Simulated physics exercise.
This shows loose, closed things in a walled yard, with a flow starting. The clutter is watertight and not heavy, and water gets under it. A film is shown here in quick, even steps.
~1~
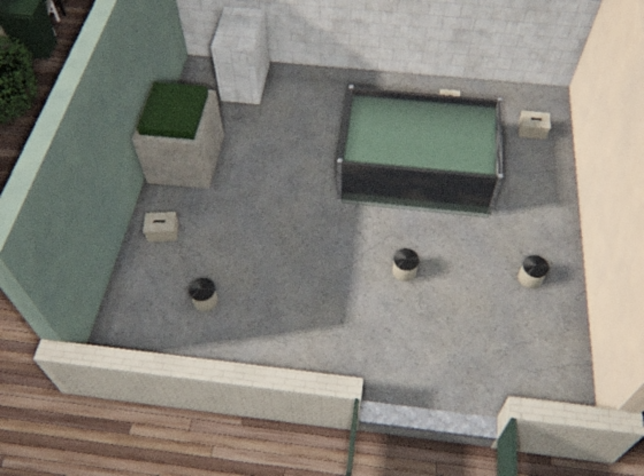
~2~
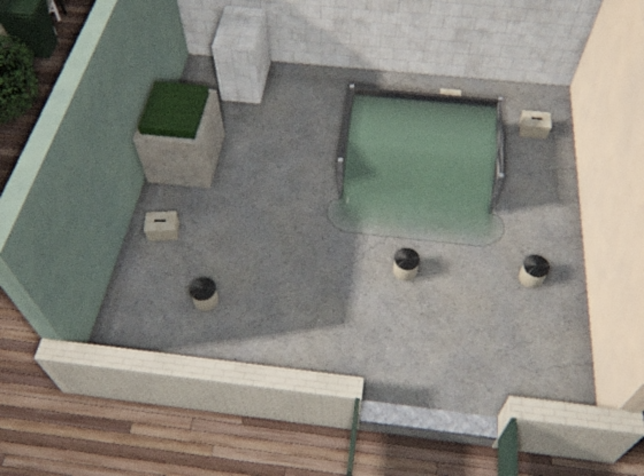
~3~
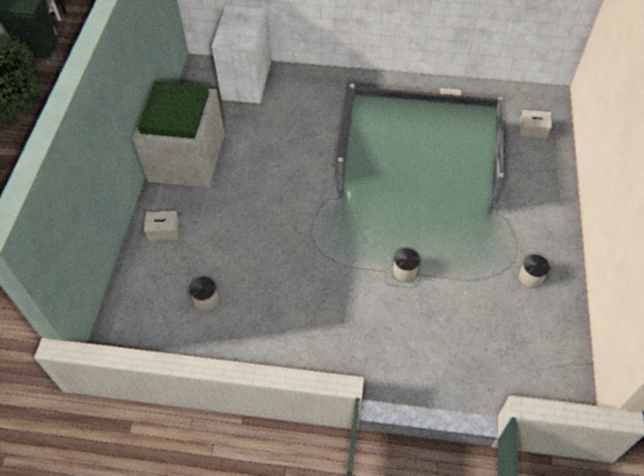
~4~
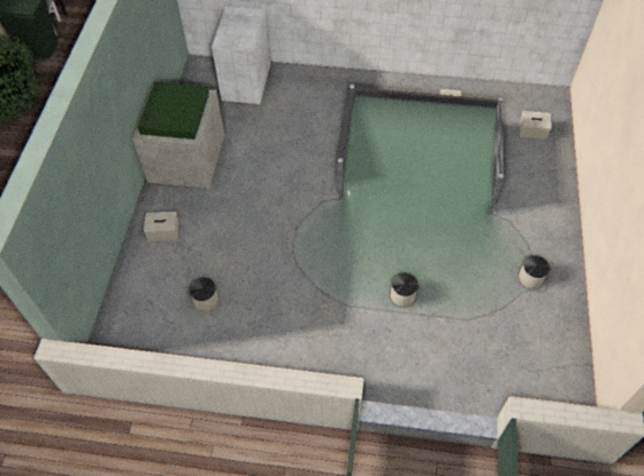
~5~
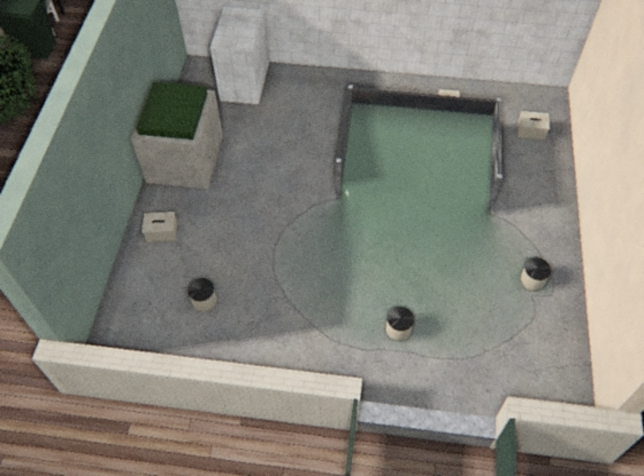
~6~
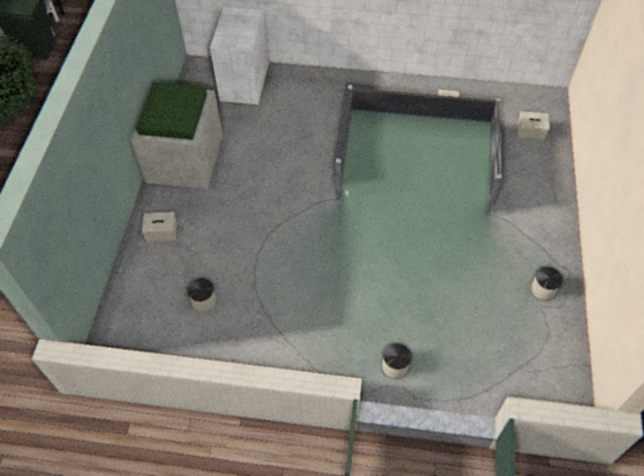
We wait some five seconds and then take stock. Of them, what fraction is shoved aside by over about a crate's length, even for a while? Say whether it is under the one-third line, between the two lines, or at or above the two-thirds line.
It is between the two lines.
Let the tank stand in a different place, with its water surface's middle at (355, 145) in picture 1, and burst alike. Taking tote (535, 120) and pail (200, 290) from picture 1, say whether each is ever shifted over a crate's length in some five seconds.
First one: Stayed short; second one: Covered that distance.
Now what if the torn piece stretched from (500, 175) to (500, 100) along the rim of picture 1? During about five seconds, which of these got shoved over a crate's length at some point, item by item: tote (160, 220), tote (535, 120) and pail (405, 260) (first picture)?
One after another: Never gets that far, then goes the distance, then never gets that far.
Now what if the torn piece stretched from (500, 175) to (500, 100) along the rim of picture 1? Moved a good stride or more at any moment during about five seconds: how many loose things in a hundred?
Close to 60 in a hundred.
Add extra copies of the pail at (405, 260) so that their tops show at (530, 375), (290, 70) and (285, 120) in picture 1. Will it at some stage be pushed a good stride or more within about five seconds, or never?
In sequence: Pushed clear, doesn't go far, doesn't go far.
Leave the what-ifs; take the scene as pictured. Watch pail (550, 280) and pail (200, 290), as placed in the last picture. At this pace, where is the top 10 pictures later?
First top about at (579, 369); second top about at (134, 310).
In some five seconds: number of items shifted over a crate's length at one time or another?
Count: 4.
A moment on, 2 of 7 are well off their spots; 0 afloat.
Next, 3 of 7 are well off their spots; 1 afloat.
Later, 3 of 7 are well off their spots; 2 afloat.
In the end, 4 of 7 are well off their spots, and 4 have been at some point; 2 afloat.
